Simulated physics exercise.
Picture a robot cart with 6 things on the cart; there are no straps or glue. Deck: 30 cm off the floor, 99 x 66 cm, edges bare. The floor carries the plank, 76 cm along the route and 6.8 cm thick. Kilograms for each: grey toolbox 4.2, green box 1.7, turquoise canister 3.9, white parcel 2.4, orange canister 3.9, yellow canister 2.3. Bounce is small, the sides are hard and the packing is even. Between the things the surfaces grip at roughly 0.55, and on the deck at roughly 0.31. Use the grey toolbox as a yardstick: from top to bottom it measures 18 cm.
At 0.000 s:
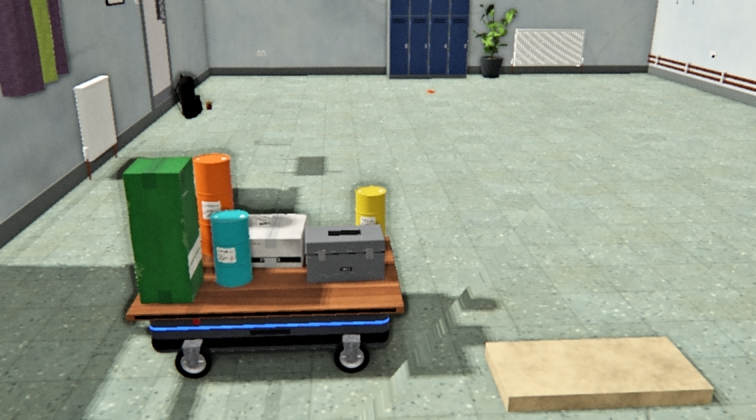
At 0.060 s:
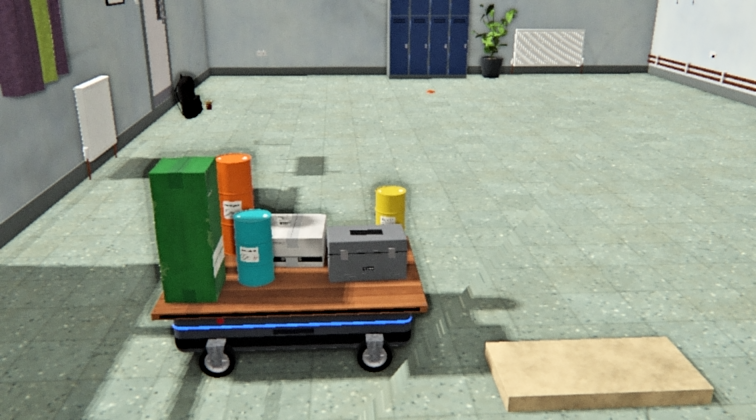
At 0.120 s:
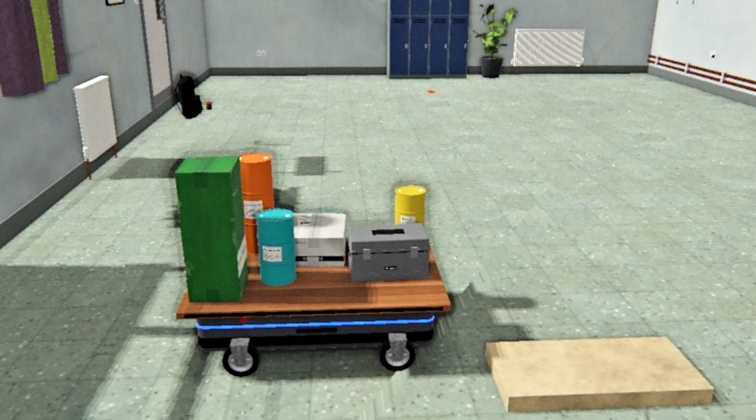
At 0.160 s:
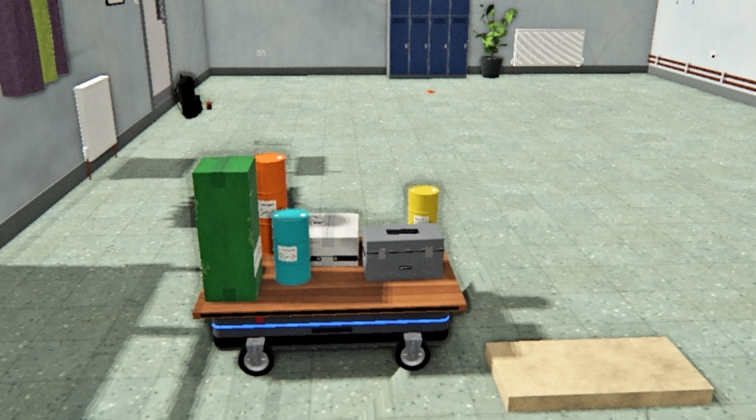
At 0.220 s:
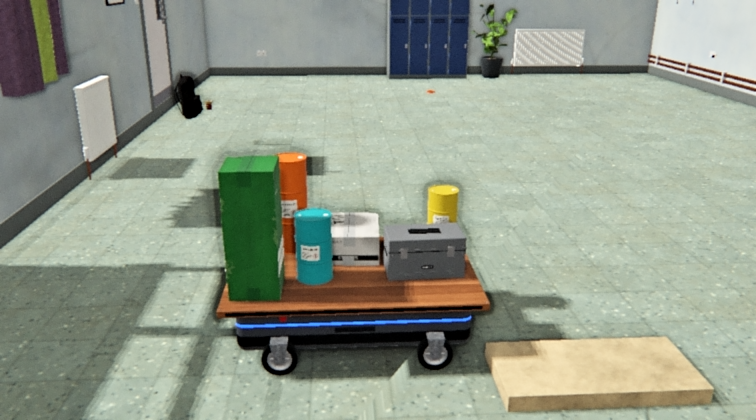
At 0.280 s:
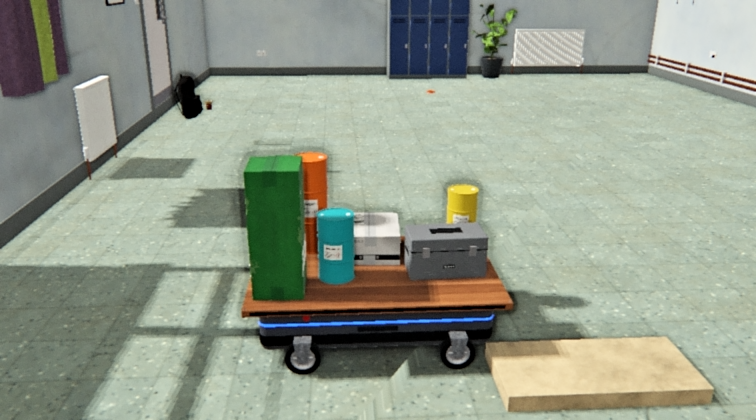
A robot cart carrying boxes, canisters and a grey toolbox rolls right across the floor.
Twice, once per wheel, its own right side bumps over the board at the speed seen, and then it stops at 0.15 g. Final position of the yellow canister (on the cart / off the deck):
I expect it to fall off.
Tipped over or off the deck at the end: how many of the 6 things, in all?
I make it 4.
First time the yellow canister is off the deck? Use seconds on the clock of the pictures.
Somewhere about 0.8 s.
Around 0.88 s, 132 cm covered; yellow canister now off the deck; turquoise canister at 29° to upright; green box at 14° to upright.
Around 1.38 s, 207 cm covered; green box on its side; turquoise canister at 64° to upright; orange canister at 29° to upright.
Finally (2.9 s), off the deck, orange canister and yellow canister; on their side or leaning hard on the cart, green box and turquoise canister; the other 2 still in place (within 10 cm). In the last view, yellow canister near (665, 251).
